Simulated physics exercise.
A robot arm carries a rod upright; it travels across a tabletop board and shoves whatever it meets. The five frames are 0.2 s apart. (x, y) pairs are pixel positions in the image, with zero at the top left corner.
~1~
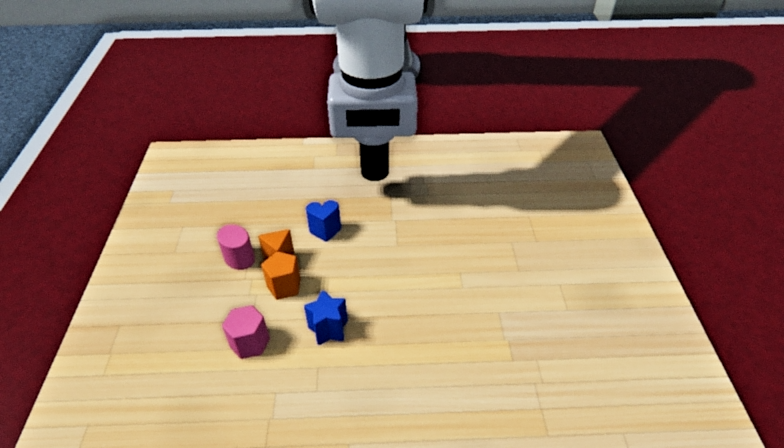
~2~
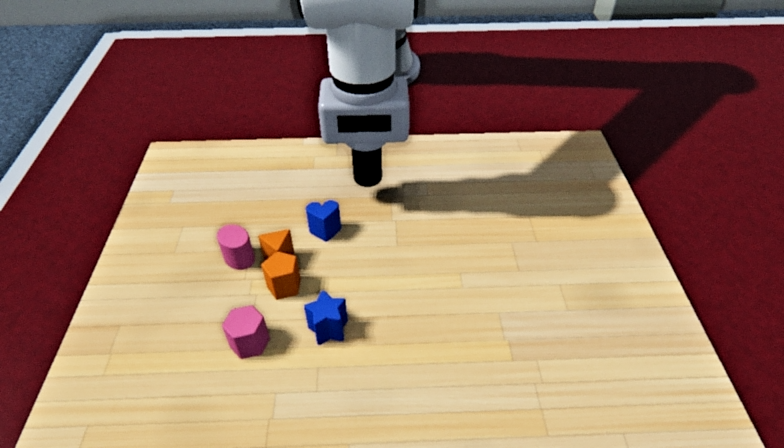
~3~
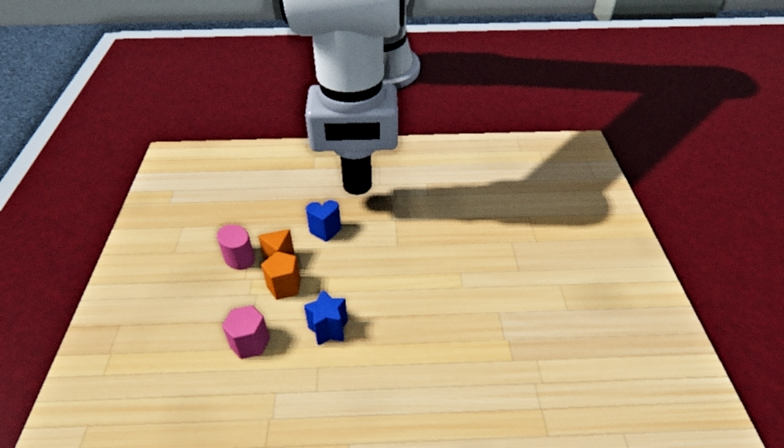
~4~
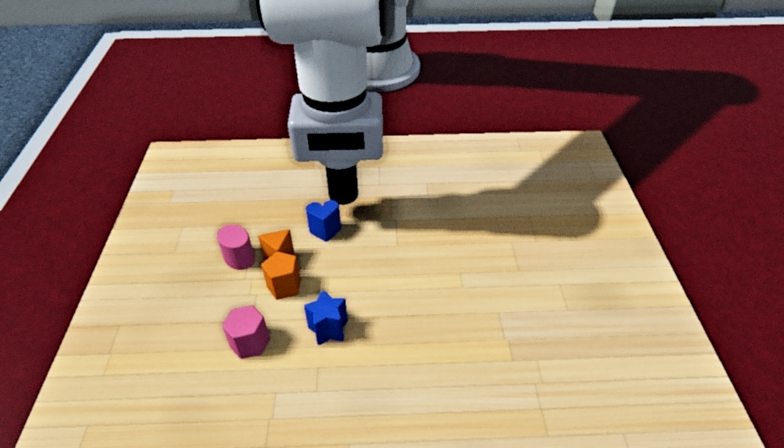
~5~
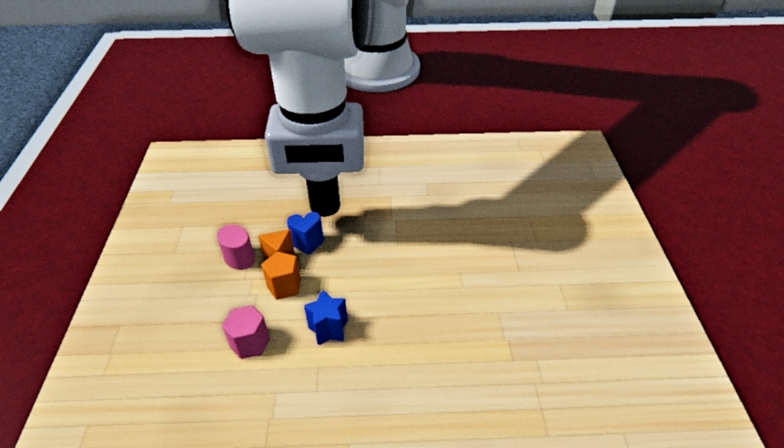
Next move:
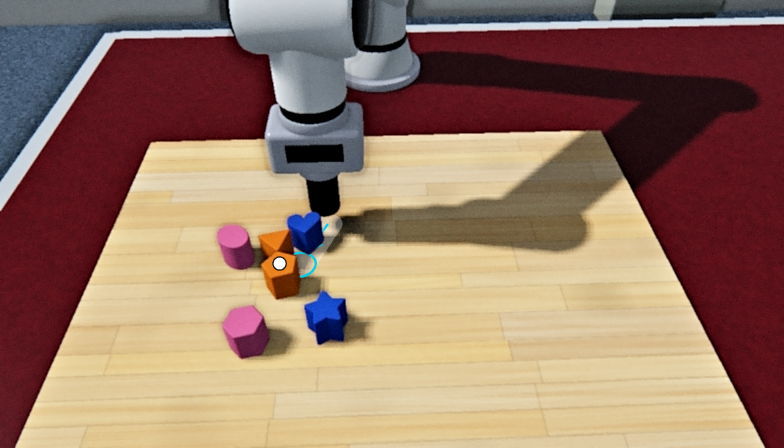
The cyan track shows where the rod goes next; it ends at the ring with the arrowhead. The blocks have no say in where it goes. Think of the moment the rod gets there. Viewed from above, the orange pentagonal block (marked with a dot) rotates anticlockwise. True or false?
That claim is true.
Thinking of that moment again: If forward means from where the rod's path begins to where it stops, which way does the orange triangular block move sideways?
It is displaced to the right.
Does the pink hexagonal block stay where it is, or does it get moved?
Once the rod is done, the pink hexagonal block remains in the old spot.
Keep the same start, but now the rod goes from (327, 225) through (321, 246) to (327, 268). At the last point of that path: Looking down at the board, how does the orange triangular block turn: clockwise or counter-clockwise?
Rotation: Counter-clockwise.
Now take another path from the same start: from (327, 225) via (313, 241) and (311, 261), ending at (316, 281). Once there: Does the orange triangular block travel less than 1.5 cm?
It seems not.
The line goes straight from (327, 225) to (300, 265); the dot is on the orange pentagonal block.
On the path given first. Halfway along, rod at (311, 228); orange triangular block at (258, 244), turned 35° anticlockwise; blue heart block at (282, 232), turned 55° clockwise.
At the end, rod at (297, 248); pink oval block at (224, 236), turned 30° clockwise; pink hexagonal block unmoved; orange triangular block at (241, 250), turned 55° anticlockwise; orange pentagonal block at (276, 267), turned 25° anticlockwise; blue heart block at (267, 243), turned 100° clockwise.
